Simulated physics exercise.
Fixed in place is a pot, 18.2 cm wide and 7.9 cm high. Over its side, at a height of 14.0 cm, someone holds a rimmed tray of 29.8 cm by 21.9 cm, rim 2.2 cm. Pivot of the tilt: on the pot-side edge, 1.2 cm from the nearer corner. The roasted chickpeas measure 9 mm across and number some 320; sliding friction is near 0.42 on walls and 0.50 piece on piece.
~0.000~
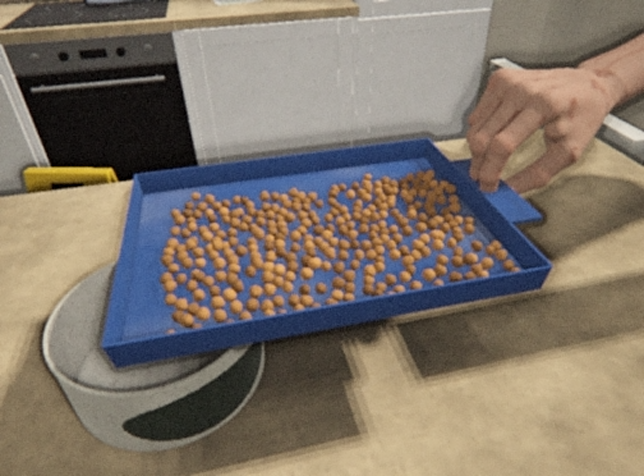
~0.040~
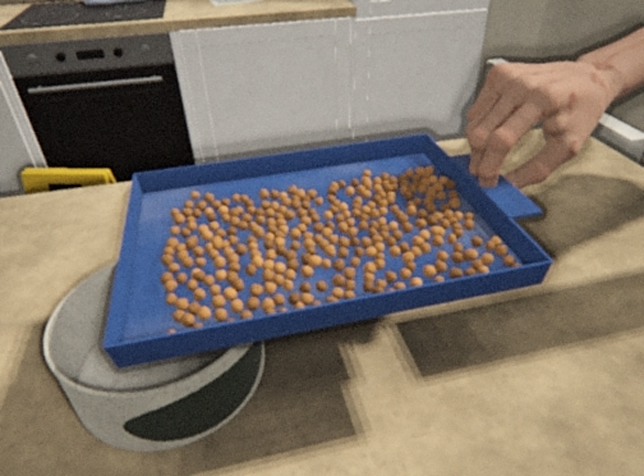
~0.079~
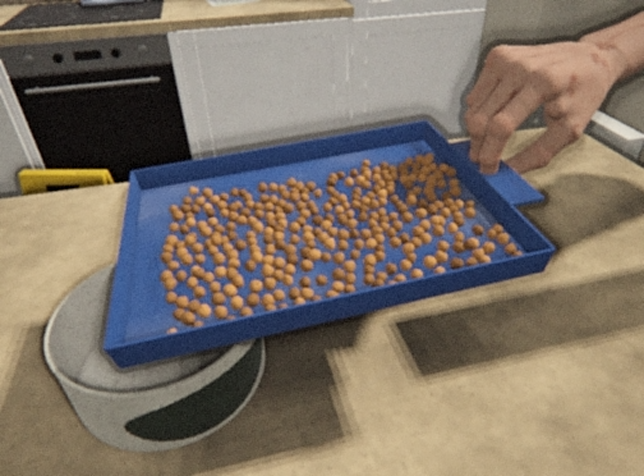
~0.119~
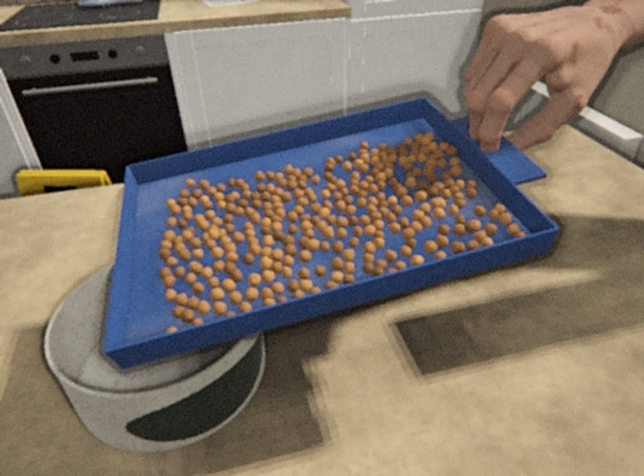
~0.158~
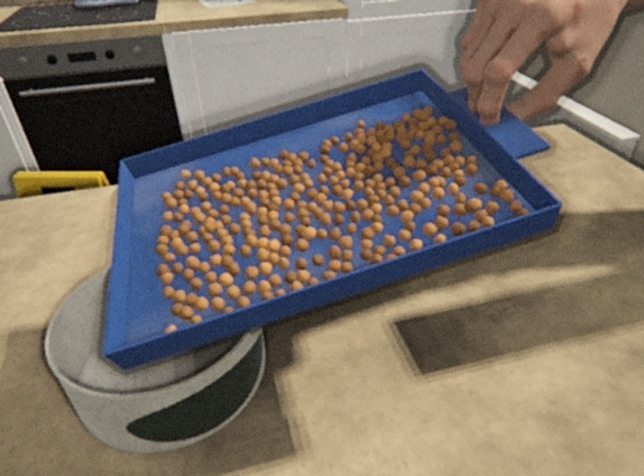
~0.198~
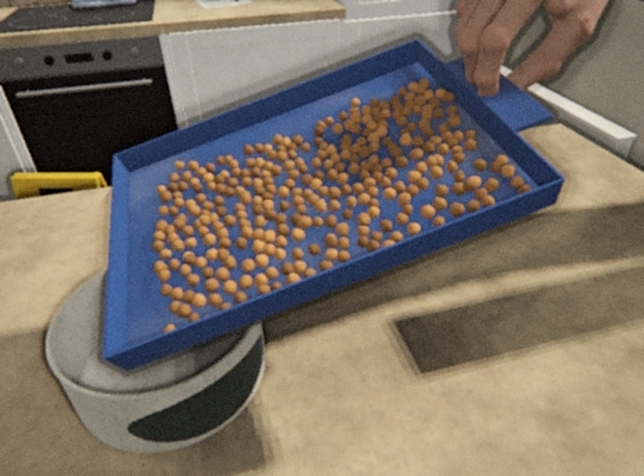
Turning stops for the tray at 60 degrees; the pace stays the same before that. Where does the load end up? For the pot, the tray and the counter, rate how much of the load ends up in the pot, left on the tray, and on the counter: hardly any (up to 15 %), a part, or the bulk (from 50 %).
Pot: Hardly any; left on the tray: The bulk; counter: A part.
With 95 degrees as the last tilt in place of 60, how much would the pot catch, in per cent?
It would land at about 0 percent.
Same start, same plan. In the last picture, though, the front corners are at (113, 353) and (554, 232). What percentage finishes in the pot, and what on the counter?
Pot 0; counter 5.
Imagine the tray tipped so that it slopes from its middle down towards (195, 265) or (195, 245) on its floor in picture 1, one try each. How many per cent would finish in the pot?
About 5 and 20 per cent.
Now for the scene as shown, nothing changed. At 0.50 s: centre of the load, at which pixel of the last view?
The middle of the load should be near (178, 204) then.
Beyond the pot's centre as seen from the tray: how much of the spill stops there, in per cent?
Estimate: Roughly 100 per cent of the pieces.
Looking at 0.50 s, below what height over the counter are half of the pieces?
About 24 cm.
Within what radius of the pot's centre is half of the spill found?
Roughly 20 centimetres.
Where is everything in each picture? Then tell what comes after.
The first picture shows tray tilt 0 degrees, front corners at (107, 343) and (548, 265); middle of the pieces at (326, 236); pot at (155, 308).
The second picture shows tray tilt 1 degrees, front corners at (109, 344) and (548, 260); middle of the pieces at (326, 233).
The third picture shows tray tilt 3 degrees, front corners at (109, 345) and (550, 248), lowest corner left front; middle of the pieces at (326, 226).
The fourth picture shows tray tilt 7 degrees, front corners at (109, 348) and (554, 227), lowest corner left front; middle of the pieces at (324, 214).
The fifth picture shows tray tilt 12 degrees, front corners at (108, 351) and (557, 203), lowest corner left front; middle of the pieces at (321, 199).
The sixth picture shows tray tilt 17 degrees, front corners at (107, 354) and (559, 178), lowest corner left front; middle of the pieces at (316, 185); pot at (157, 311). Its pace works out near 125 degrees a second.
After 0.38 s, tilt 40 degrees; the tray holds 100 %, the pot 0 %.
Then, at 0.50 s, tilt 55 degrees; the tray holds 100 %, the pot 0 %.
After 0.74 s, tilt 60 degrees; the tray holds 75 %, the pot 0 %.
By 1.7 s all is still; pot 0 %, tray 60 %, counter 40 %.
